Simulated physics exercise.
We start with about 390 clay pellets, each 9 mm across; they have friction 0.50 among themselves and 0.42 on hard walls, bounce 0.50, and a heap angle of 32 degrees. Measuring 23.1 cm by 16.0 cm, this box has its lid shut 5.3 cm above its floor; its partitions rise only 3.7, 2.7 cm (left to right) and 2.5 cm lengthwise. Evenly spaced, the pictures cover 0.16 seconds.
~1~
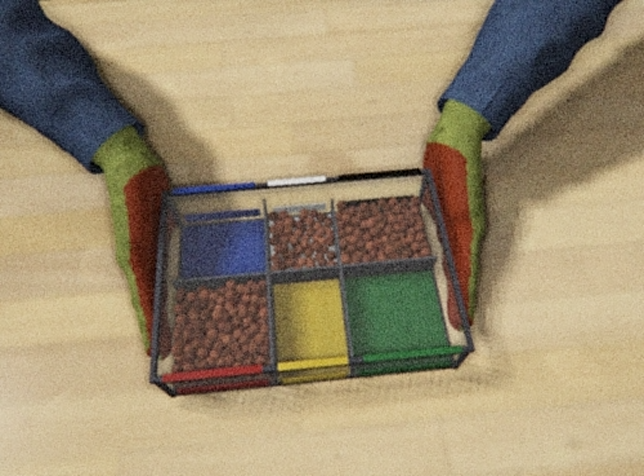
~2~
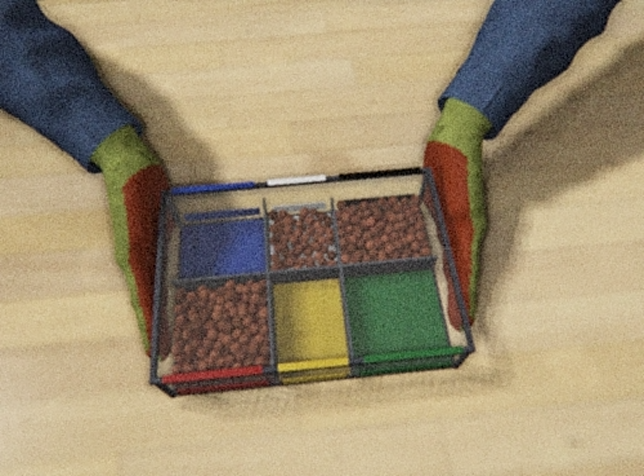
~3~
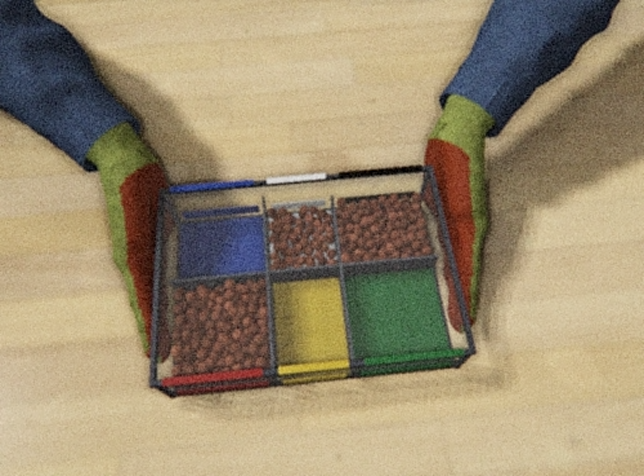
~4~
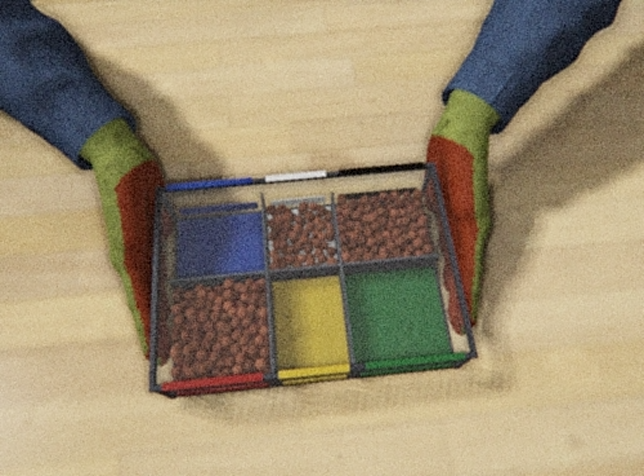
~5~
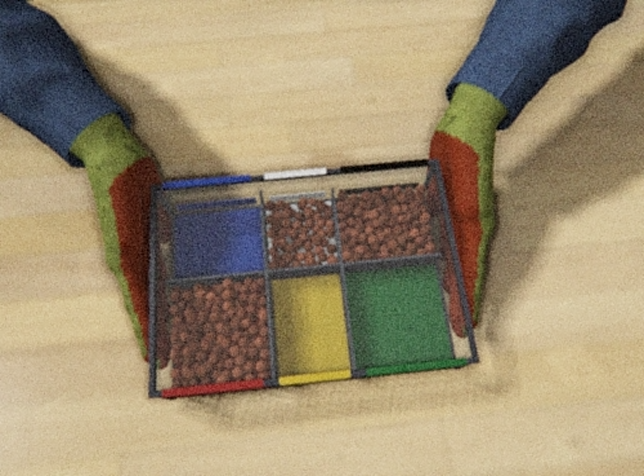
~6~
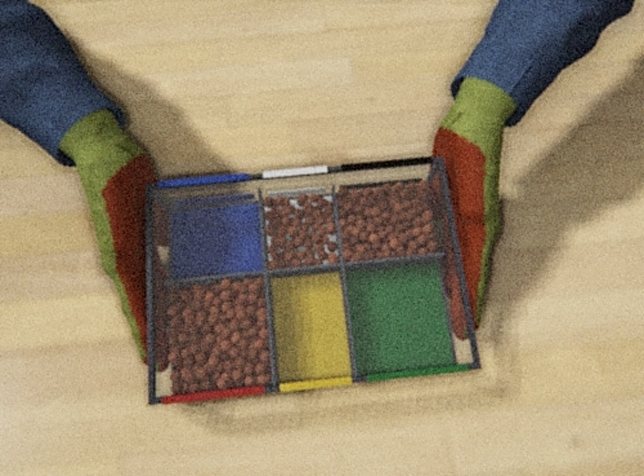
At first, two gloved hands in blue sleeves hold a clear, divided box level above a pale wooden surface, with reddish-brown pellets in the red, white and black sections. The hands then slowly tilt the box, lowering its left front corner most, while the pellets stay in their same sections.
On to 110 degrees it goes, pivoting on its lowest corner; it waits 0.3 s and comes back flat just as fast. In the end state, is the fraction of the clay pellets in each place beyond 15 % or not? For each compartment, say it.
Red: Beyond, blue: Not beyond, green: Beyond, yellow: Beyond, white: Not beyond, black: Not beyond.
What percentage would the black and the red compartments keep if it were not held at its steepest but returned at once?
Then black keeps 0% and red keeps 45%.
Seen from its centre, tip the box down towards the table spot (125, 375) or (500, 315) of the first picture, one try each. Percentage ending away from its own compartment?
45 and 45 %.
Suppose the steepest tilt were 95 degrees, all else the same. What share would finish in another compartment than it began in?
Result: Some 45 %.
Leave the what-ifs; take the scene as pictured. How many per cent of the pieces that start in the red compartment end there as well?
Something like 100 per cent.
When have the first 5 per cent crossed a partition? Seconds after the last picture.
I'd put it at about 0.55 seconds on the clock.
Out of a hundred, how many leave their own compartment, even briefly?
55 %, roughly.
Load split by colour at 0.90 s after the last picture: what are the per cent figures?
In per cent: Red 45; blue 0; green 35; yellow 20; white 0; black 0.
Then, 0.90 s after the last picture, tilt 110 degrees; red 45 %, green 35 %, yellow 20 %.
Then, 1.49 s after the last picture, tilt 60 degrees; red 45 %, green 35 %, yellow 20 %.
Then, 2.14 s after the last picture, tilt 0 degrees; red 45 %, green 35 %, yellow 20 %.
In the end, red 45 %, blue 0 %, green 35 %, yellow 20 %, white 0 %, black 0 %.
